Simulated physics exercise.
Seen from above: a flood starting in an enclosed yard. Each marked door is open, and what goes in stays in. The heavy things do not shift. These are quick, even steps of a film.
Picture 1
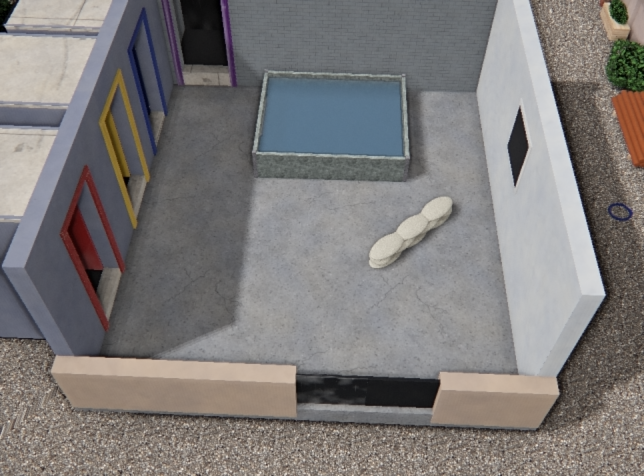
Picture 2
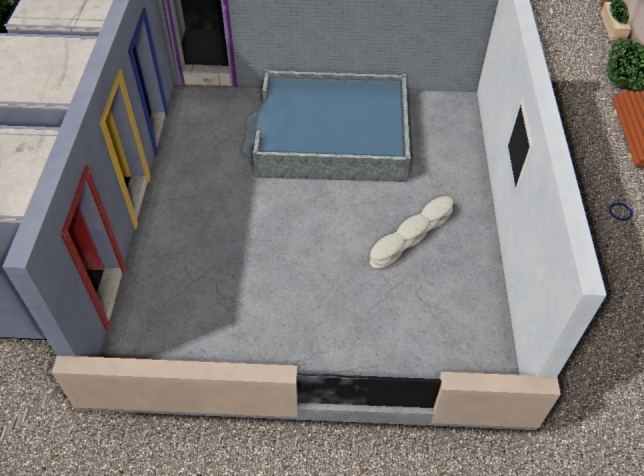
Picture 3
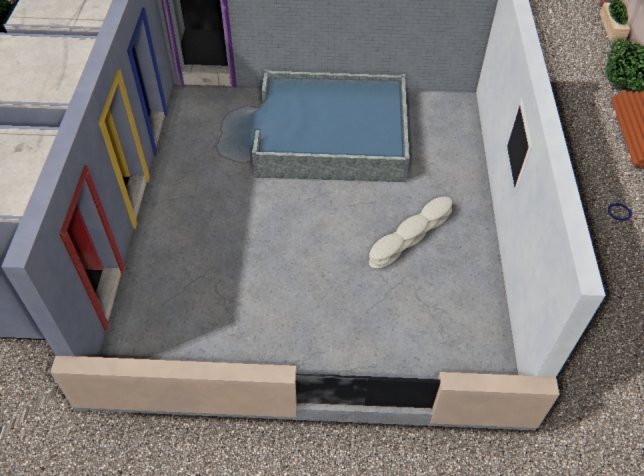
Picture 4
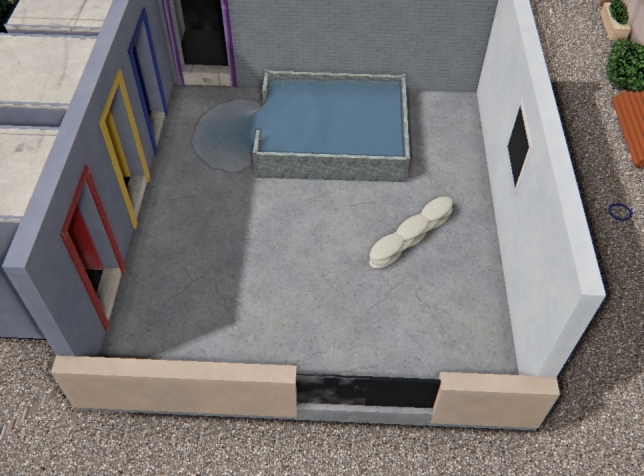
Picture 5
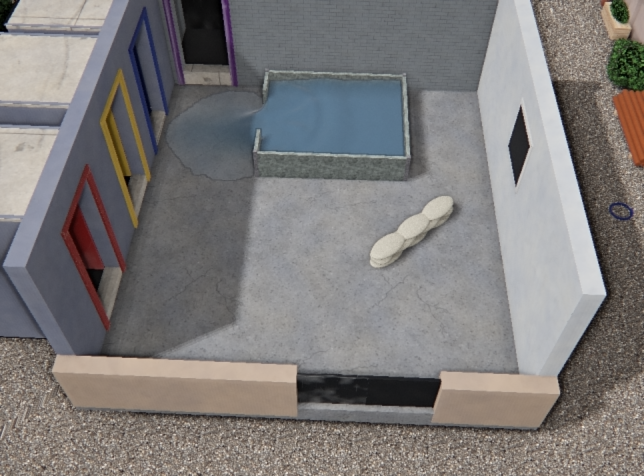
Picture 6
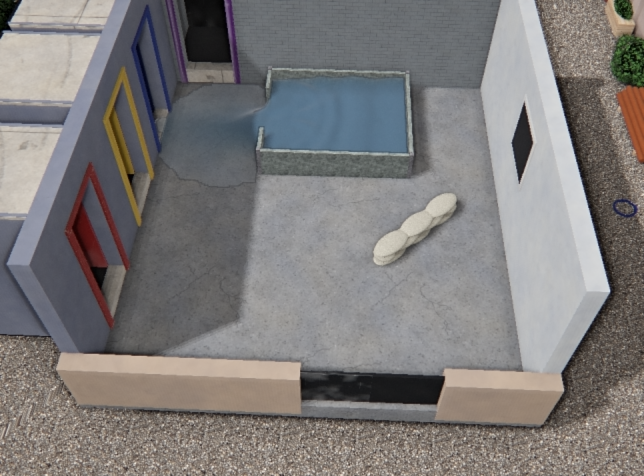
Water pouring from a gap in the left side of a raised tank, spreading leftward across a grey walled yard floor.
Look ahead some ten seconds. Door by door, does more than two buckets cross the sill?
One by one: The purple door admits no more than that; the blue door lets in a lot; the yellow door admits no more than that; the red door admits no more than that.
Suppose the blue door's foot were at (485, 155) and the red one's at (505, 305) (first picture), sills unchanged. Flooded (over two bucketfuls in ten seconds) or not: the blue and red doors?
My reading: Blue is under, red holds.
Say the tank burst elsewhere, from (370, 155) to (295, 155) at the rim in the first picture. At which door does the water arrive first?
The one in red.
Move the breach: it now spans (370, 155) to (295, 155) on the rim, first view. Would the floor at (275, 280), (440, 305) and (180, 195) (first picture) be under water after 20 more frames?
One after the other: Under water, no water, clear.
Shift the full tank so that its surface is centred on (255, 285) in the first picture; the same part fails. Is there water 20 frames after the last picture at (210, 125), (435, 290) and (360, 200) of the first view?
One after the other: Covered, dry, no water.
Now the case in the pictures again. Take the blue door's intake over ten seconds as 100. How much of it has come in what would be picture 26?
Roughly 60 per cent.
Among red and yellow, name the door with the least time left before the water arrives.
The yellow door.
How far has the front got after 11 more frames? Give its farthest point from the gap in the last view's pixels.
I would point to (122, 292).
A moment on, water covers 15 % of the floor; the purple door wet at the sill, nothing in, the blue door over two buckets in, the yellow door wet at the sill, nothing in, the red door not reached.
Next, water covers 20 % of the floor; the purple door wet at the sill, nothing in, the blue door far over two buckets in, the yellow door wet at the sill, nothing in, the red door wet at the sill, nothing in.
Then, water covers 35 % of the floor; the purple door wet at the sill, nothing in, the blue door far over two buckets in, the yellow door wet at the sill, nothing in, the red door wet at the sill, nothing in.
Later, water covers 50 % of the floor; the purple door wet at the sill, nothing in, the blue door far over two buckets in, the yellow door wet at the sill, nothing in, the red door wet at the sill, nothing in.
In the end, water covers 75 % of the floor; the purple door wet at the sill, nothing in, the blue door far over two buckets in, the yellow door wet at the sill, nothing in, the red door wet at the sill, nothing in.
